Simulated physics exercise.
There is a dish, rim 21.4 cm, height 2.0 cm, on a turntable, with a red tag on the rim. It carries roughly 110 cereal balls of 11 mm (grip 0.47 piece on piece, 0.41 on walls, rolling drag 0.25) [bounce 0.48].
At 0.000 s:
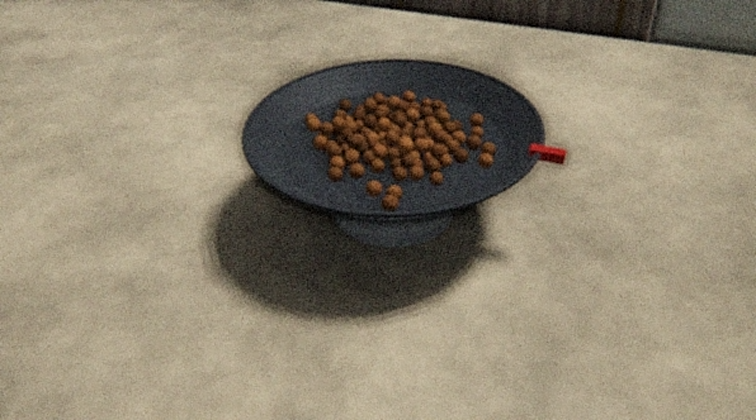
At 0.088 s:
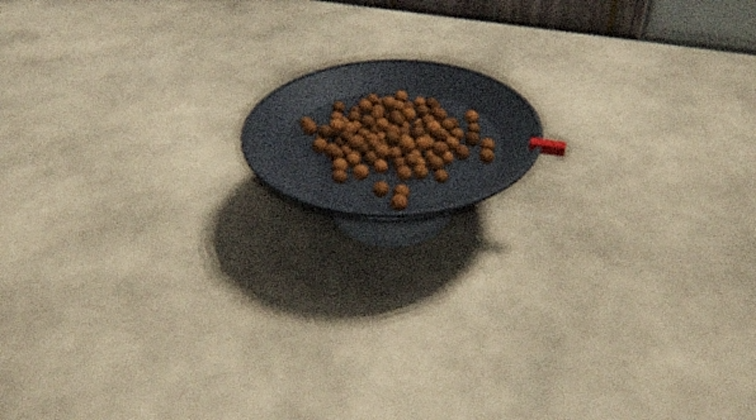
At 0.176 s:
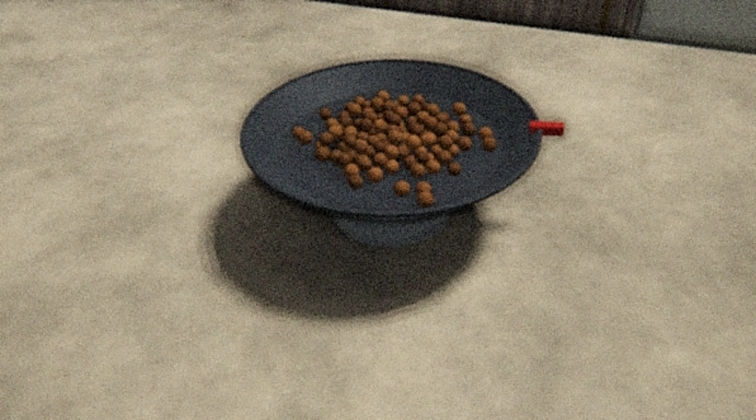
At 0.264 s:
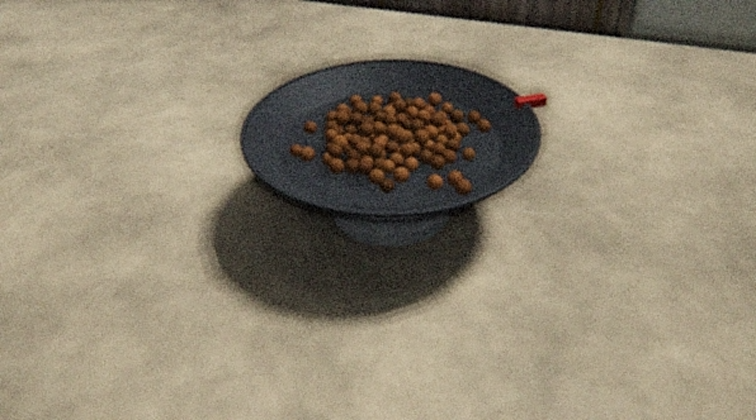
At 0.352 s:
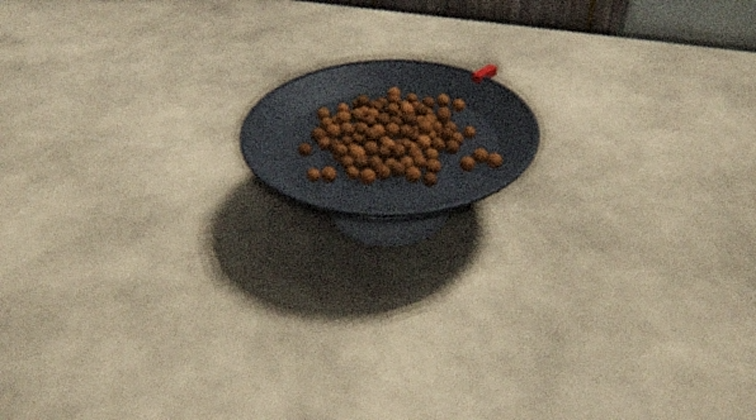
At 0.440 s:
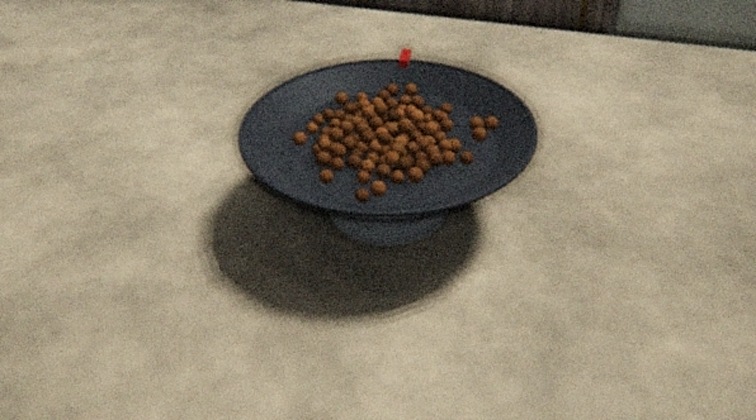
A dark dish of small brown balls turns counterclockwise, carrying its red tag to the back.
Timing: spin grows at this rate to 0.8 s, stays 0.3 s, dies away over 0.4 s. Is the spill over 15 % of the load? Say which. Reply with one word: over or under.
Over.
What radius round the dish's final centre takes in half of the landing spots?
22 cm, roughly.
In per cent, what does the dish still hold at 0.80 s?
Some 100 per cent of the load.
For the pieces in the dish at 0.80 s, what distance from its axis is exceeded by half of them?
The answer is about 8.5 cm.
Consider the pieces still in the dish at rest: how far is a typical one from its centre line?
I'd put it close to 8.0 cm.
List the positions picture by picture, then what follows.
In the first frame, dish at (394, 214); turned 0 degrees, tag at (548, 152); top of the load at (388, 104).
In the second frame, dish at (392, 213); turned 4 degrees, tag at (548, 145); top of the load at (431, 104).
In the third frame, dish at (392, 213); turned 16 degrees, tag at (547, 126); top of the load at (419, 103).
In the fourth frame, dish at (391, 213); turned 36 degrees, tag at (531, 100); top of the load at (377, 101).
In the fifth frame, dish at (390, 213); turned 64 degrees, tag at (485, 72); top of the load at (363, 101).
In the sixth frame, dish at (389, 213); turned 100 degrees, tag at (405, 57); top of the load at (341, 99). It now spins about 1.3 times a second.
Then, at 0.80 s, dish 100 %; middle of the pieces not yet landed near (392, 136).
After 1.11 s, fallen right of where it stops 15 %, fallen left of where it stops 15 %, fallen in front of where it stops 10 %, dish 35 %, fallen behind where it stops 15 %, in the air 15 %; middle of the pieces not yet landed near (388, 140).
Then, at 1.38 s, fallen right of where it stops 20 %, fallen left of where it stops 20 %, fallen in front of where it stops 20 %, dish 25 %, fallen behind where it stops 25 %; middle of the pieces not yet landed near (384, 133).
Then, at 1.65 s, fallen right of where it stops 20 %, fallen left of where it stops 20 %, fallen in front of where it stops 20 %, dish 25 %, fallen behind where it stops 25 %; middle of the pieces not yet landed near (383, 136).
At rest (1.9 s), fallen right of where it stops 20 %, fallen left of where it stops 20 %, fallen in front of where it stops 20 %, dish 25 %, fallen behind where it stops 25 %.
